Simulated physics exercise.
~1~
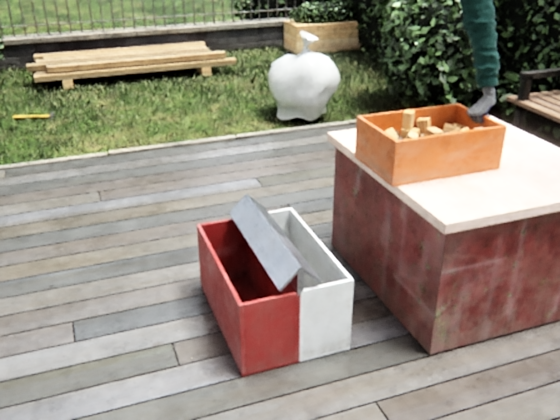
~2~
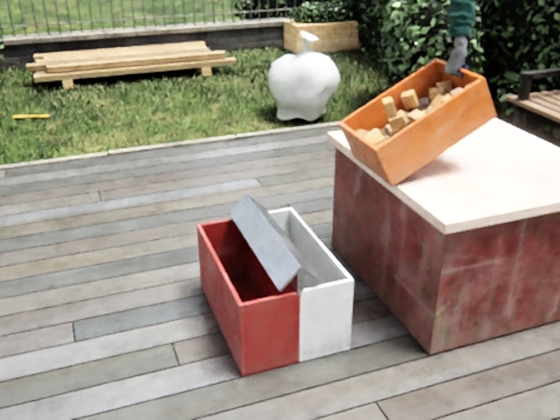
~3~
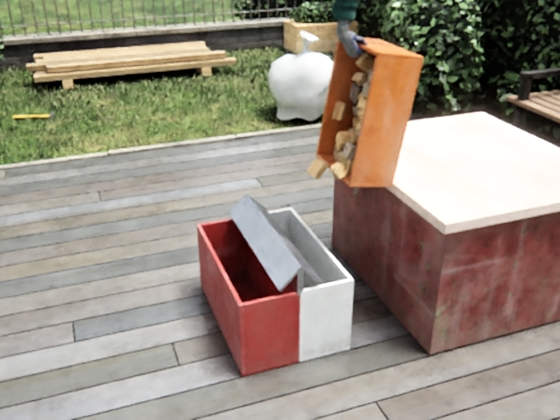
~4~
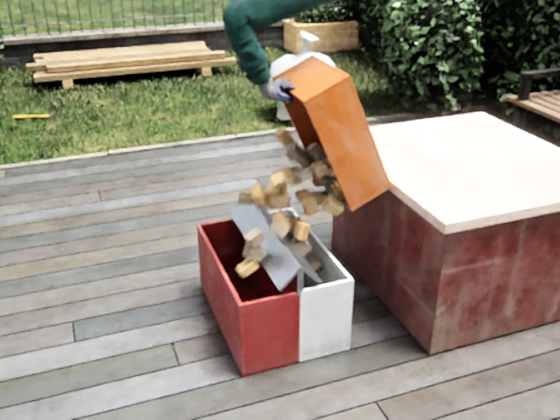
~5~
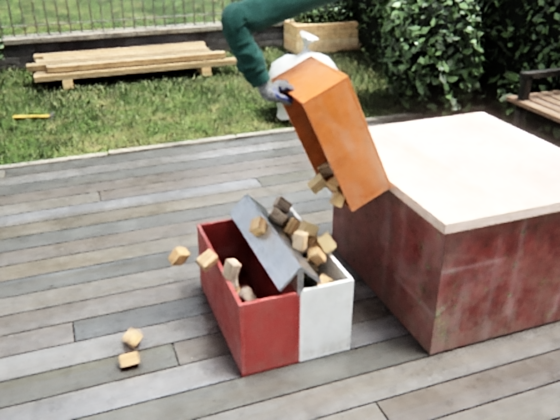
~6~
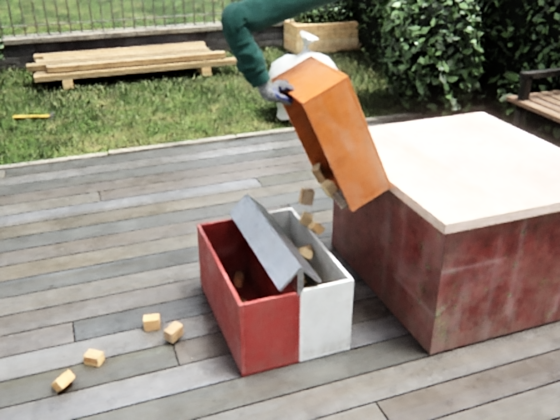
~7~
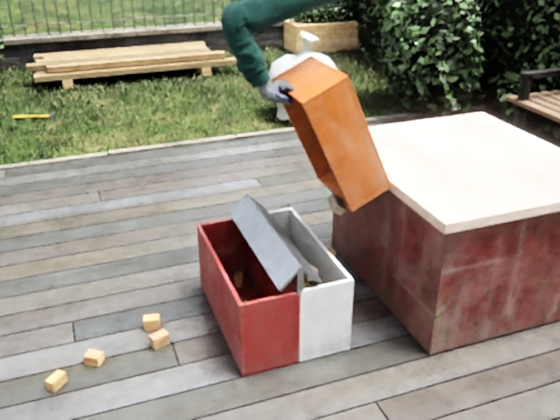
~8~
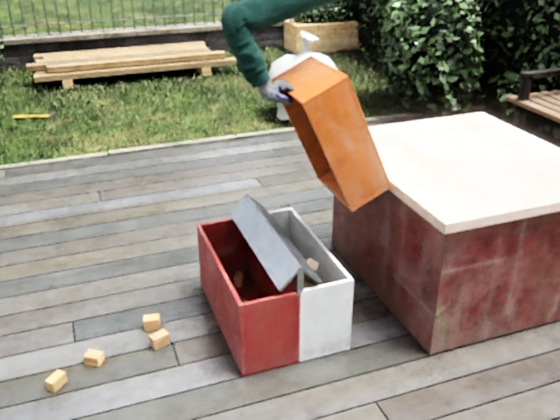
On a wooden deck, a gloved hand tipping wood blocks from an orange box into red and white bins, four landing beyond.
